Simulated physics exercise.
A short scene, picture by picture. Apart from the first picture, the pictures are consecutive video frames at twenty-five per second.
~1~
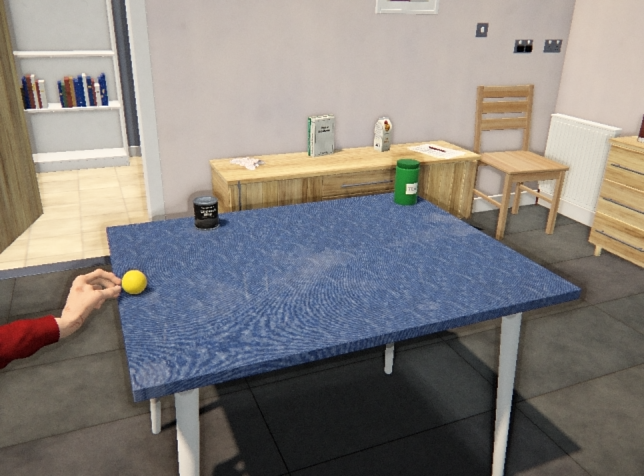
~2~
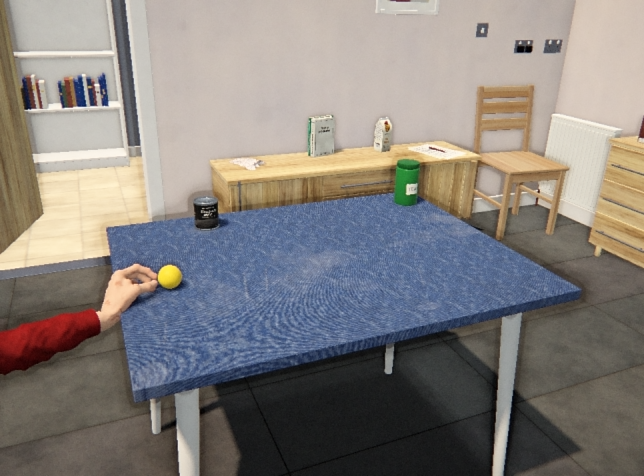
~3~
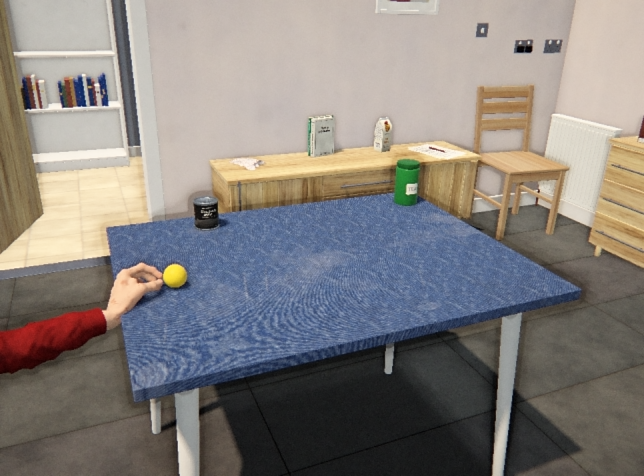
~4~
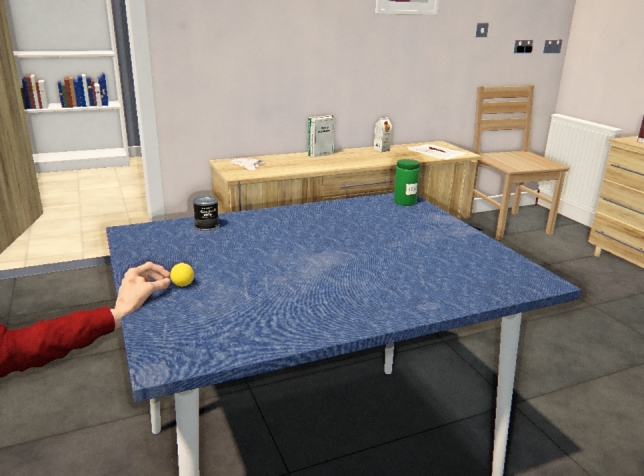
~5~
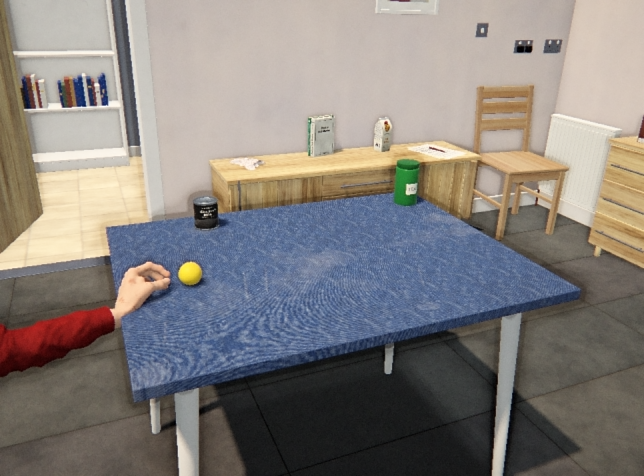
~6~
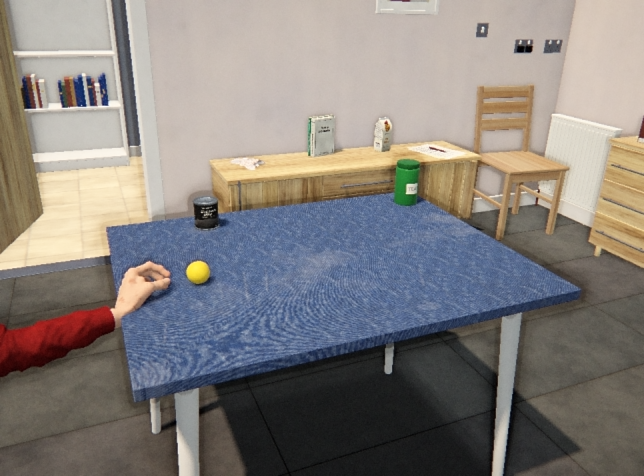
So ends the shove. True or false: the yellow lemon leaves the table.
False.
Then, 0.20 s later than the last frame, yellow lemon moved well along near (232, 267).
Then, 0.50 s later than the last frame, yellow lemon moved well along near (268, 262).
When it is over, moved from the start, yellow lemon. End places, in pixels of the last picture, yellow lemon near (296, 257).
